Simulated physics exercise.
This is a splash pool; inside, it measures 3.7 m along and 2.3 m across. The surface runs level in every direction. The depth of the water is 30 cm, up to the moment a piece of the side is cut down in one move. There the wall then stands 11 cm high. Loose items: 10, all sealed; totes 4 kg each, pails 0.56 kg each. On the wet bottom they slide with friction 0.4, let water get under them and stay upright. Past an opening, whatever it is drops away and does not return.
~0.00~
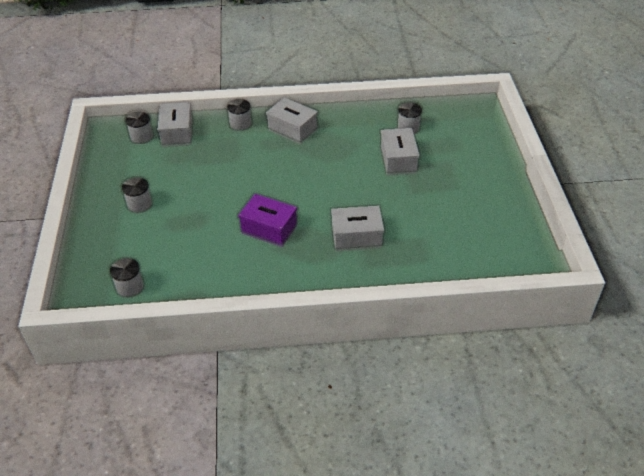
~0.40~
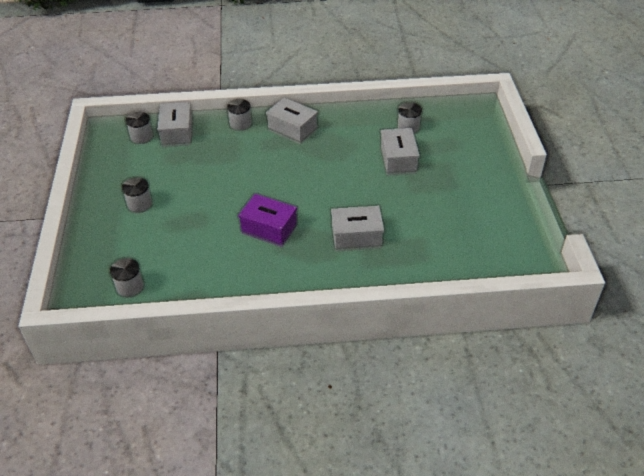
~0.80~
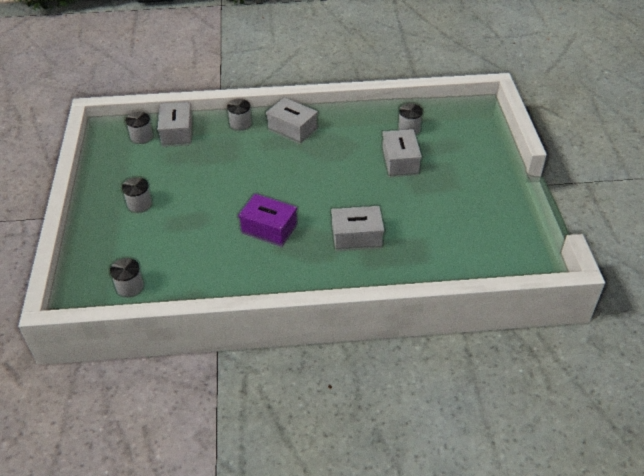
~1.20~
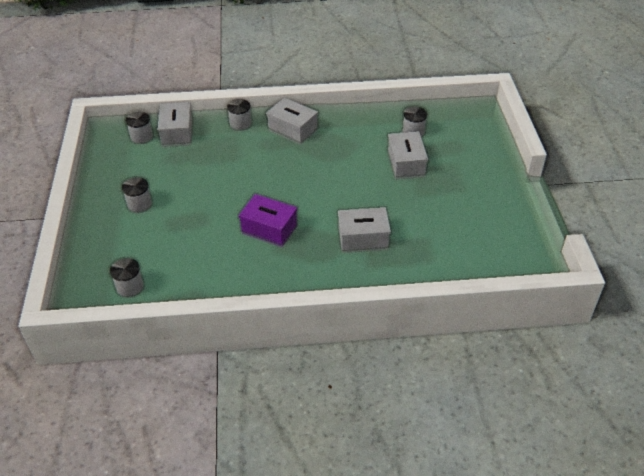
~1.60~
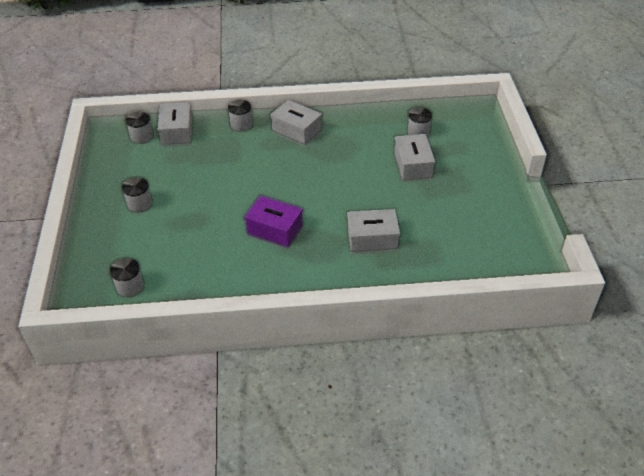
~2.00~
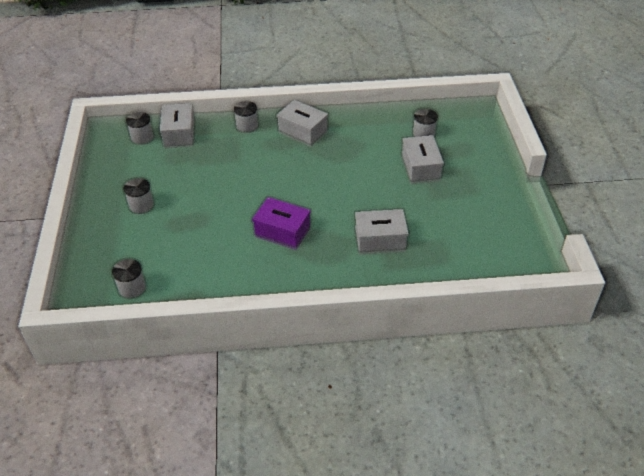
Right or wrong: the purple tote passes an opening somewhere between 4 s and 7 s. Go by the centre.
Wrong, after 7 s or never.
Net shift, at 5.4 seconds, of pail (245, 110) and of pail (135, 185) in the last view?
Put simply, 20 cm for the first and 10 cm for the second.
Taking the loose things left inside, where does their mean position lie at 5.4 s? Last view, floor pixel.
Centre of the remaining things: Roughly (294, 202).
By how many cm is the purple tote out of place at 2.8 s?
About 20 cm out of place.
After 2.8 s the purple tote is near (297, 212), 0.2 m from its start, afloat; 0 of 10 are out; 10 afloat.
After 5.4 s the purple tote is near (313, 215), 0.3 m from its start, afloat; 0 of 10 are out; 10 afloat.
After 8.0 s the purple tote is near (349, 215), 0.6 m from its start, afloat; 1 of 10 are out; 9 afloat.
After 12.0 s the purple tote is near (380, 216), 0.8 m from its start, afloat; 2 of 10 are out; 8 afloat.
